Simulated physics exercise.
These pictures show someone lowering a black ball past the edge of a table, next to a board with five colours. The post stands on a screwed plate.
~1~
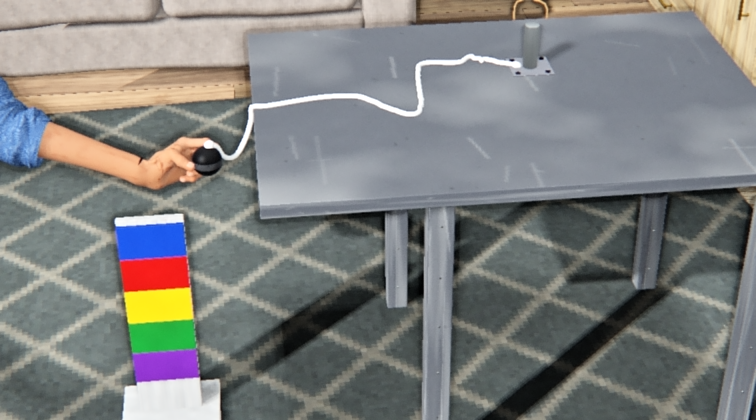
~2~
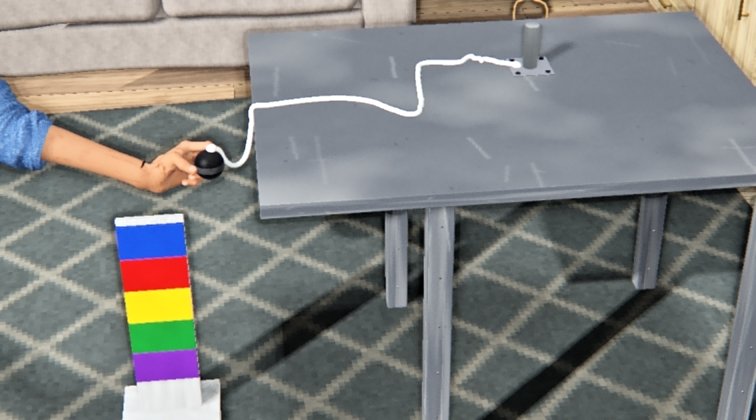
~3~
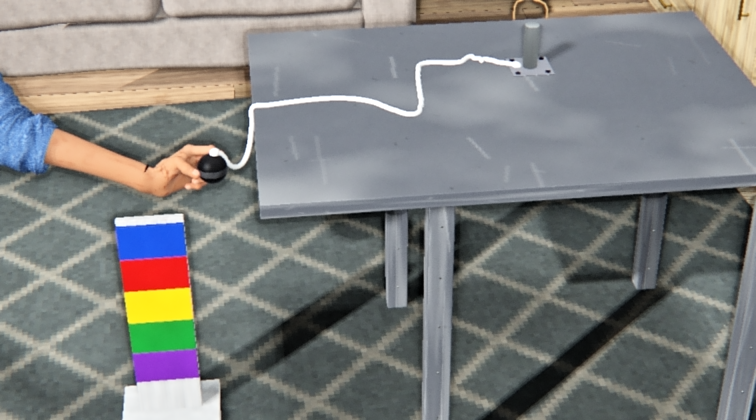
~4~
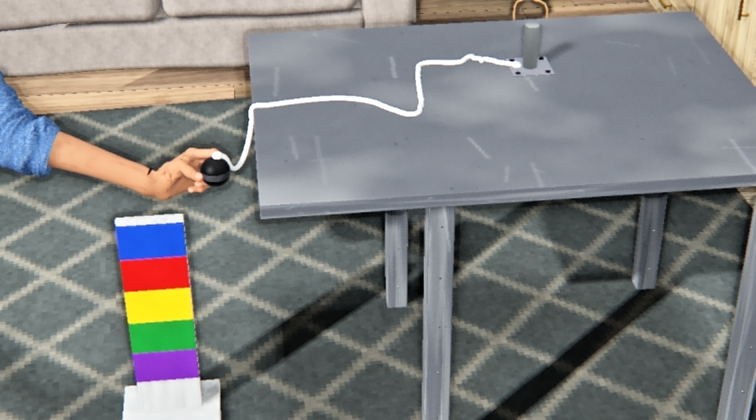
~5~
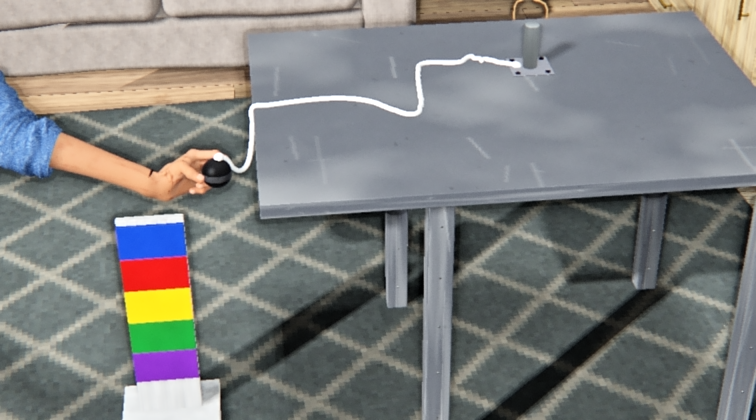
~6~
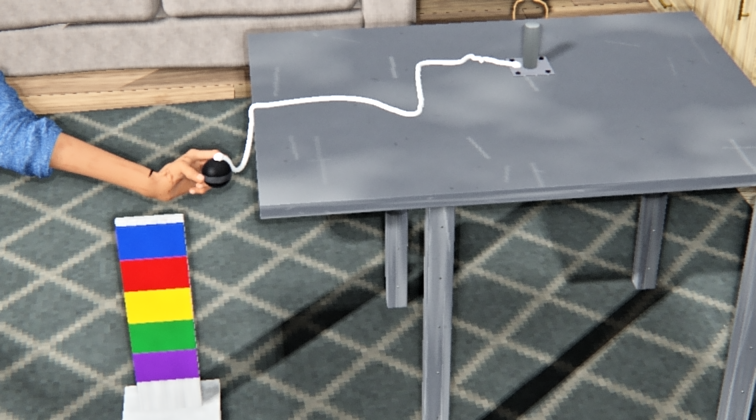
Beside a gray table, a hand lowers a black ball on a white cord slightly.
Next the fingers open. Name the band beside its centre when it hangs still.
Its centre hangs level with the green band.
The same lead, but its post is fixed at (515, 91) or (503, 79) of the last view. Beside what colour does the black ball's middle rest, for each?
Taking them in turn: Purple; purple.
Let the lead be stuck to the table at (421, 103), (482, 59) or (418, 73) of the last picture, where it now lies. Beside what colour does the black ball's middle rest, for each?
It would be red; green; yellow.
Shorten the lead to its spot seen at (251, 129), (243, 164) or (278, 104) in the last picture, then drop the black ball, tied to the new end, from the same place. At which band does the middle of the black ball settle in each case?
Try by try: Red; yellow; blue.
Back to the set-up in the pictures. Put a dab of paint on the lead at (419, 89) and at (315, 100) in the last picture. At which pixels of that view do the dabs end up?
About (348, 89), and the other about (254, 165).
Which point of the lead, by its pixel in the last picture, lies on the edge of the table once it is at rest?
The one at (378, 104).
Soon after, ball near (257, 299); level with yellow.
Then, ball near (268, 304); level with green.
At rest, ball near (267, 310); level with green. Its middle rests at the green band.
